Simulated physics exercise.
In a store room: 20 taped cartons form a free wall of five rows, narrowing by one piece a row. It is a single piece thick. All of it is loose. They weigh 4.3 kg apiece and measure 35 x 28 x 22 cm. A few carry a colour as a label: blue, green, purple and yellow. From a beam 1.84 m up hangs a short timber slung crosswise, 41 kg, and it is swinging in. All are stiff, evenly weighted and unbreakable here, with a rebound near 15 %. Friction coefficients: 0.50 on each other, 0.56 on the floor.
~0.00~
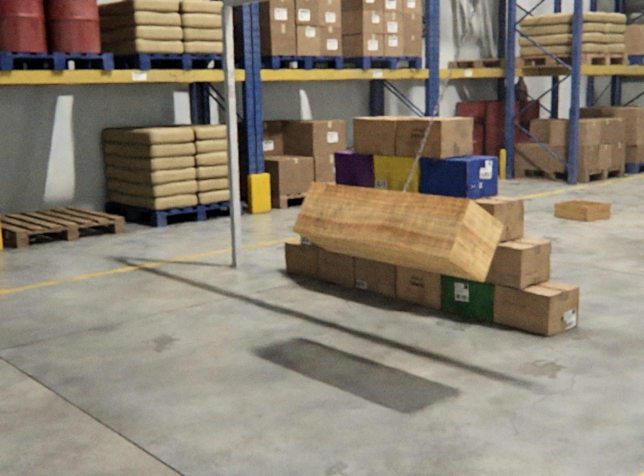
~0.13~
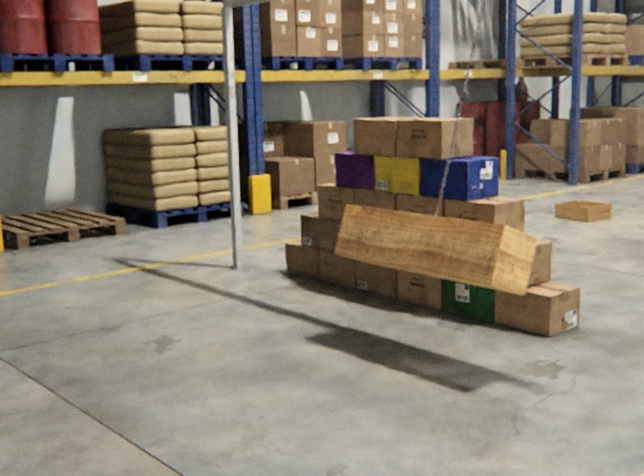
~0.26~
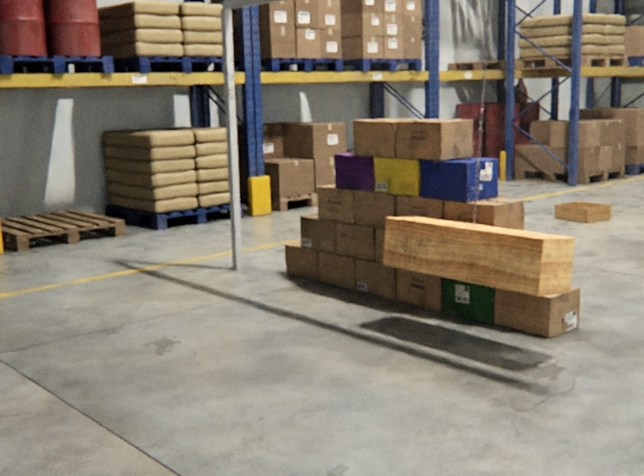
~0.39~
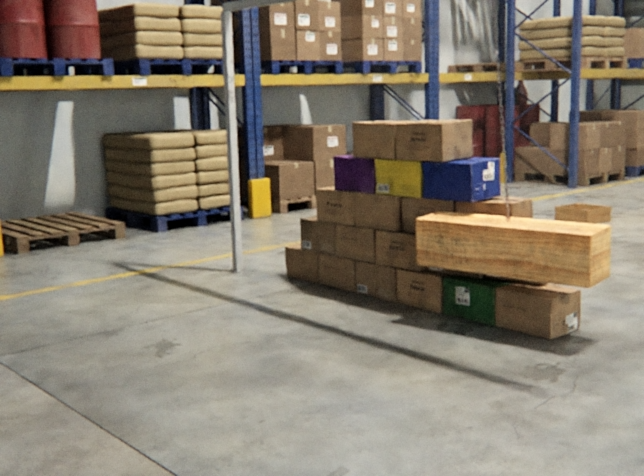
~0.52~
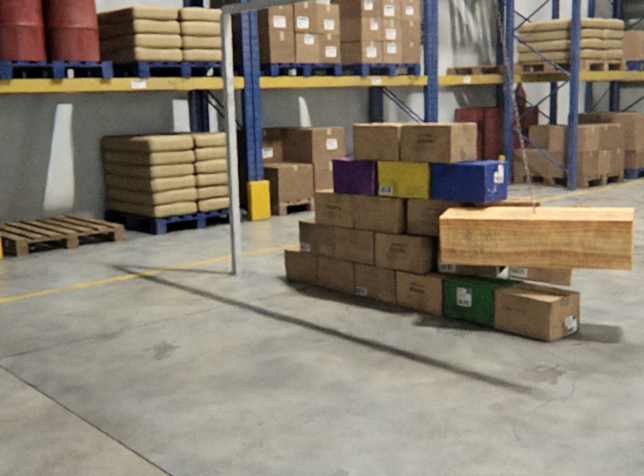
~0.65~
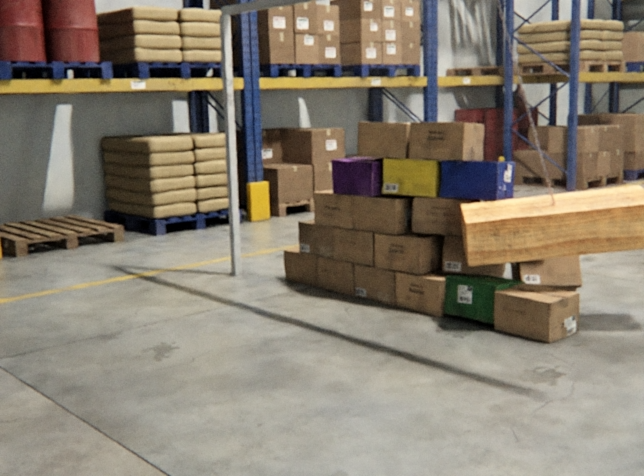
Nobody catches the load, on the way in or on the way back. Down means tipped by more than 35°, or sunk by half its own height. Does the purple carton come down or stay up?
That carton holds its level.
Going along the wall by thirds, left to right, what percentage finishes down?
Left 0, middle 50, right 60 per cent.
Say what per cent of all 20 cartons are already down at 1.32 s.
By then 40 per cent.
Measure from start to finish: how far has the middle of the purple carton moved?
Some 0 cm.
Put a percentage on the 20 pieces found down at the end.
Near 40 per cent.
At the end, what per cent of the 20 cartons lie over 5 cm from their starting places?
It is 40 per cent.
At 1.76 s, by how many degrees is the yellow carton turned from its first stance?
About 90°.
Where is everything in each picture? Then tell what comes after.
In the first frame (we follow the side turned to the camera), beam (390, 219) line 31° before plumb; purple carton (353, 171); green carton (466, 298); blue carton (442, 179); no piece has moved.
Beam (429, 244) line 19° before plumb; purple carton (354, 171), in the second frame.
Beam (473, 256) line 6° before plumb; purple carton (353, 173), in the third frame.
Beam (517, 254) line 6° past plumb; purple carton (353, 175); blue carton (446, 182) displaced 27 mm; 6 stirred so far, in the fourth frame.
Beam (554, 244) line 15° past plumb; purple carton (352, 177); blue carton (457, 183) displaced 10 cm; steepest lean 15°, the carton at (538, 282); 10 stirred so far, in the fifth frame.
Beam (581, 233) line 21° past plumb; purple carton (351, 178); blue carton (468, 180) tipped 6°; yellow carton (408, 178) tipped 5°; 1 of the 20 cartons down, 11 disturbed in all, in the sixth frame.
Around 0.96 s, line 25° past plumb; 1 of the 20 cartons down; purple carton unmoved; blue carton tipped 18°.
Around 1.32 s, line 15° past plumb; 8 of the 20 cartons down; purple carton unmoved; yellow carton tipped 46°, 11 cm lower.
Around 1.76 s, line 11° before plumb; 8 of the 20 cartons down; purple carton unmoved; blue carton upside down.
Finally (3.7 s), line 17° past plumb; 8 of the 20 cartons down; purple carton unmoved; blue carton upside down; yellow carton on its side. Seen by the last camera, middles, purple carton near (366, 176), blue carton near (493, 254).
